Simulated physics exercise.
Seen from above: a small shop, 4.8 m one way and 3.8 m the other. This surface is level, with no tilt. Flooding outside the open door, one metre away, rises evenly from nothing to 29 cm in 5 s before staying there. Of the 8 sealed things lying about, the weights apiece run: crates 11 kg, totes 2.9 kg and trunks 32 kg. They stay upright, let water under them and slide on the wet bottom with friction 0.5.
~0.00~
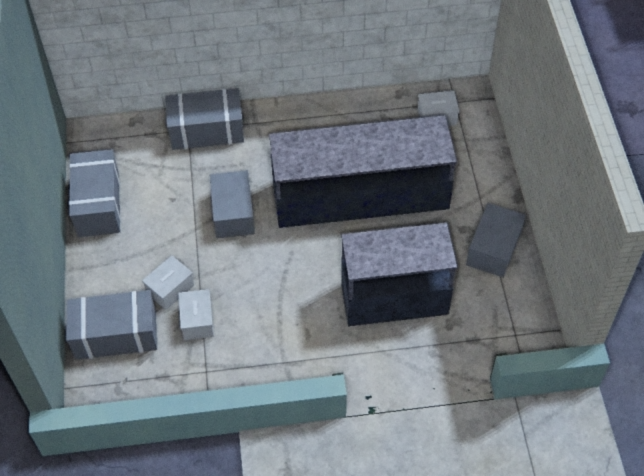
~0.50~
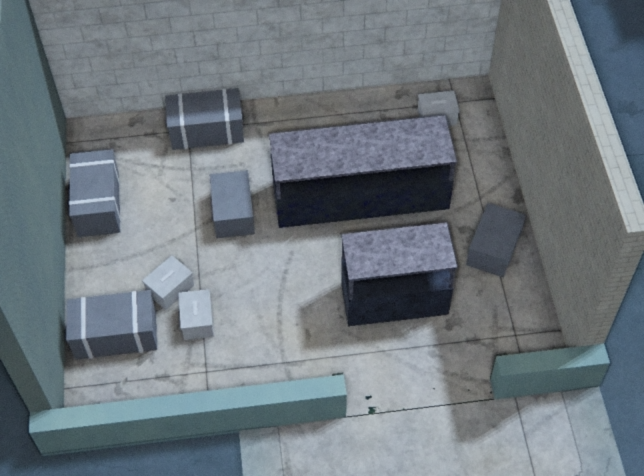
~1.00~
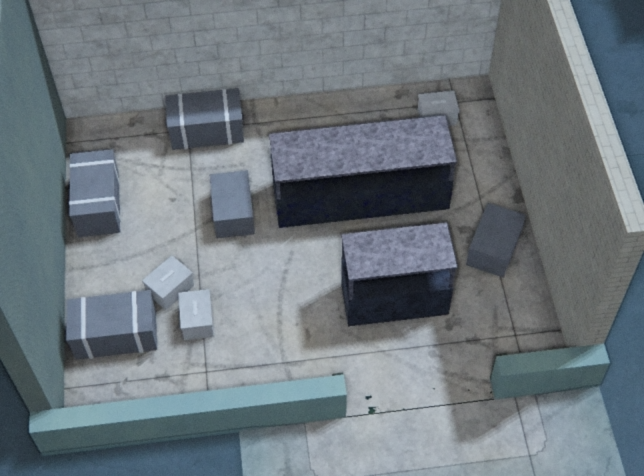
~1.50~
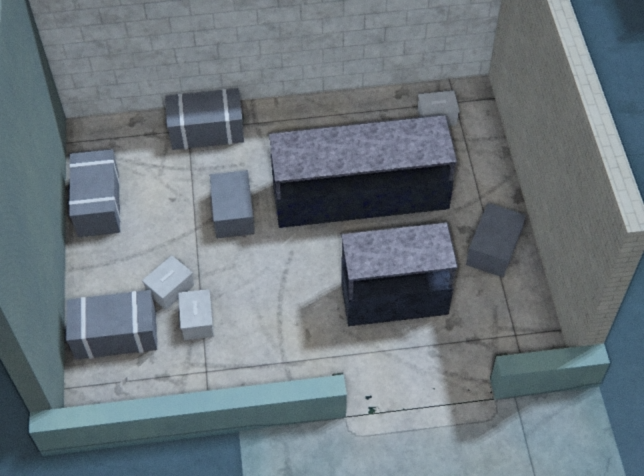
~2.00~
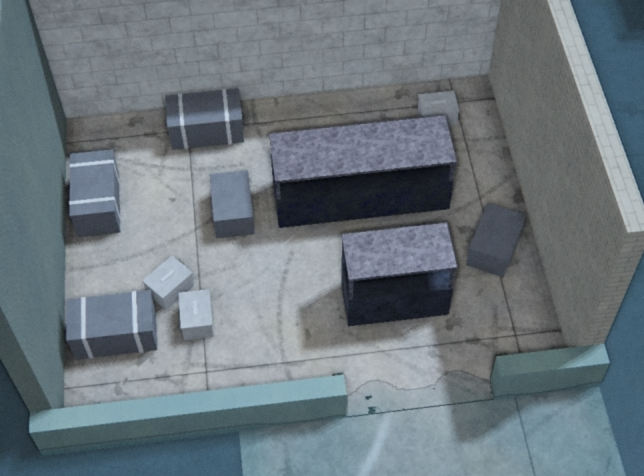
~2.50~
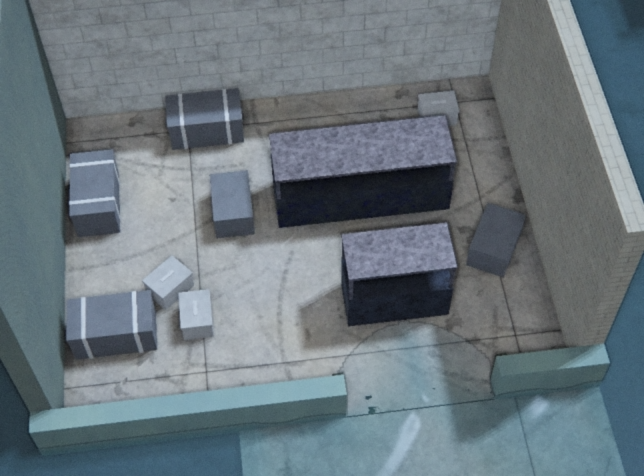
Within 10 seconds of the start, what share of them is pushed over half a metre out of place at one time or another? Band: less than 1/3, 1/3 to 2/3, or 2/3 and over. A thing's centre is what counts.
It's shaping up to be most of them, two thirds and up.
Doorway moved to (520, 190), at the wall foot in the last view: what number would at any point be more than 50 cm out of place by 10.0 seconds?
In that case 6 of them.
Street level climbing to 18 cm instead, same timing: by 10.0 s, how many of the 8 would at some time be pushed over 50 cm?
The answer would then be 3.
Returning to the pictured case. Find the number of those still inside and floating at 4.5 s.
Count at that moment: 0.
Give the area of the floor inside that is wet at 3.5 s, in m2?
Flooded: Near 2.0 m2.
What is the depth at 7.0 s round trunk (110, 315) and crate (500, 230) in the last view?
9 and 6 cm.
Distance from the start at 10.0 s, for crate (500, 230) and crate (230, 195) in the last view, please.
Respectively 250 and 140 centimetres.
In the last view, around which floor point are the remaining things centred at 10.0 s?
Mean position approx. (163, 174).
After 3.5 s 0 of 8 are over 50 cm from their spots; 0 afloat.
After 4.5 s 0 of 8 are over 50 cm from their spots; 0 afloat.
After 7.0 s 4 of 8 are over 50 cm from their spots; 3 afloat.
After 10.0 s 7 of 8 are over 50 cm from their spots, and 7 have been at some point; 8 afloat.
